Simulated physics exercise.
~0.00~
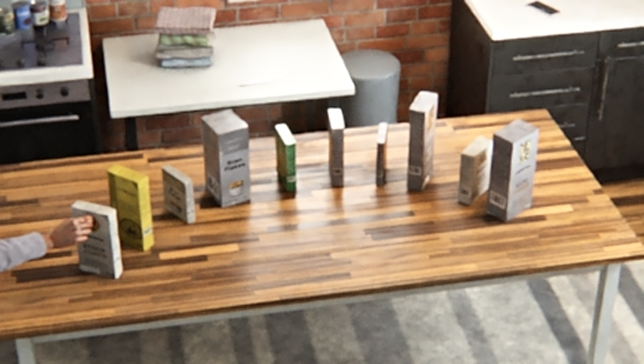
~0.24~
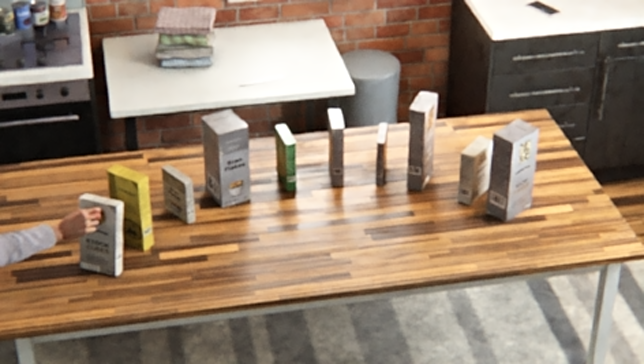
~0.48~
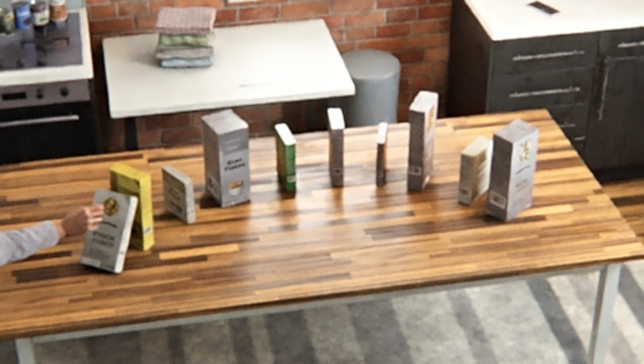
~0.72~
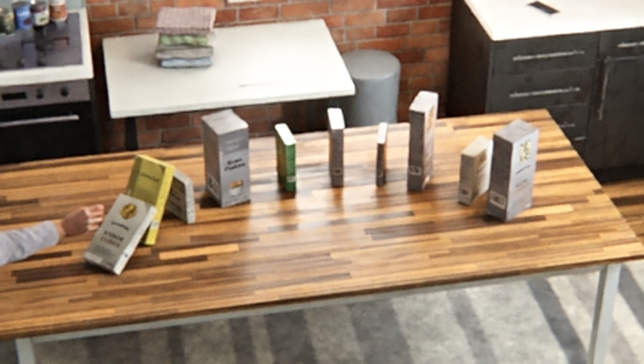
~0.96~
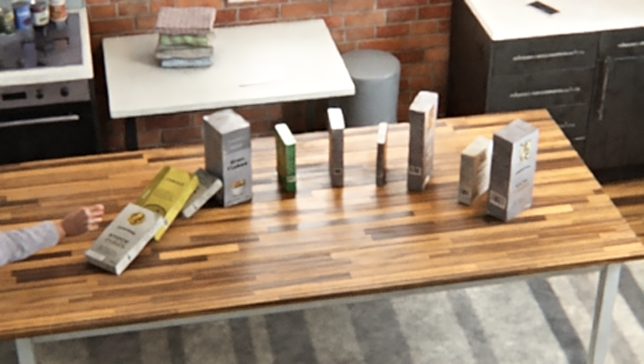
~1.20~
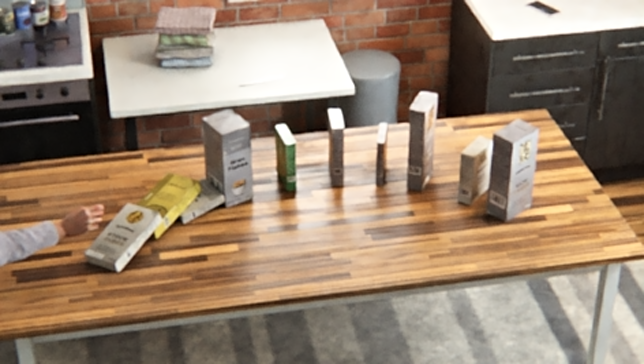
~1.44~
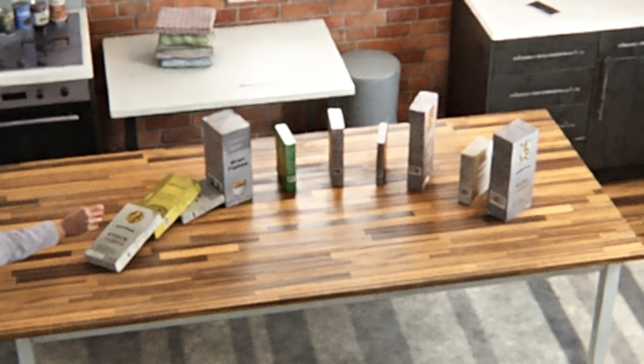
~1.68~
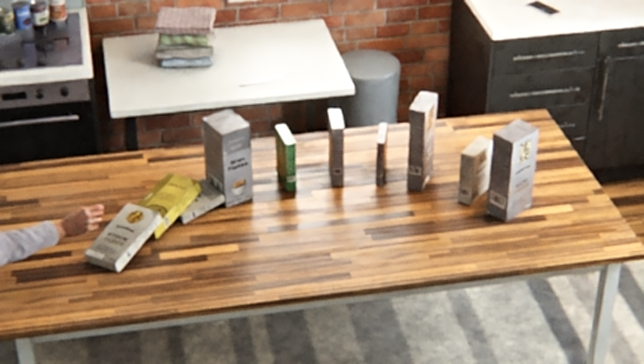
A hand tipped over the first in a curved row of boxes on a wooden table, and it knocked down the yellow one and the small one behind it, but the tall grey box stayed upright, leaving the green one and the rest standing.
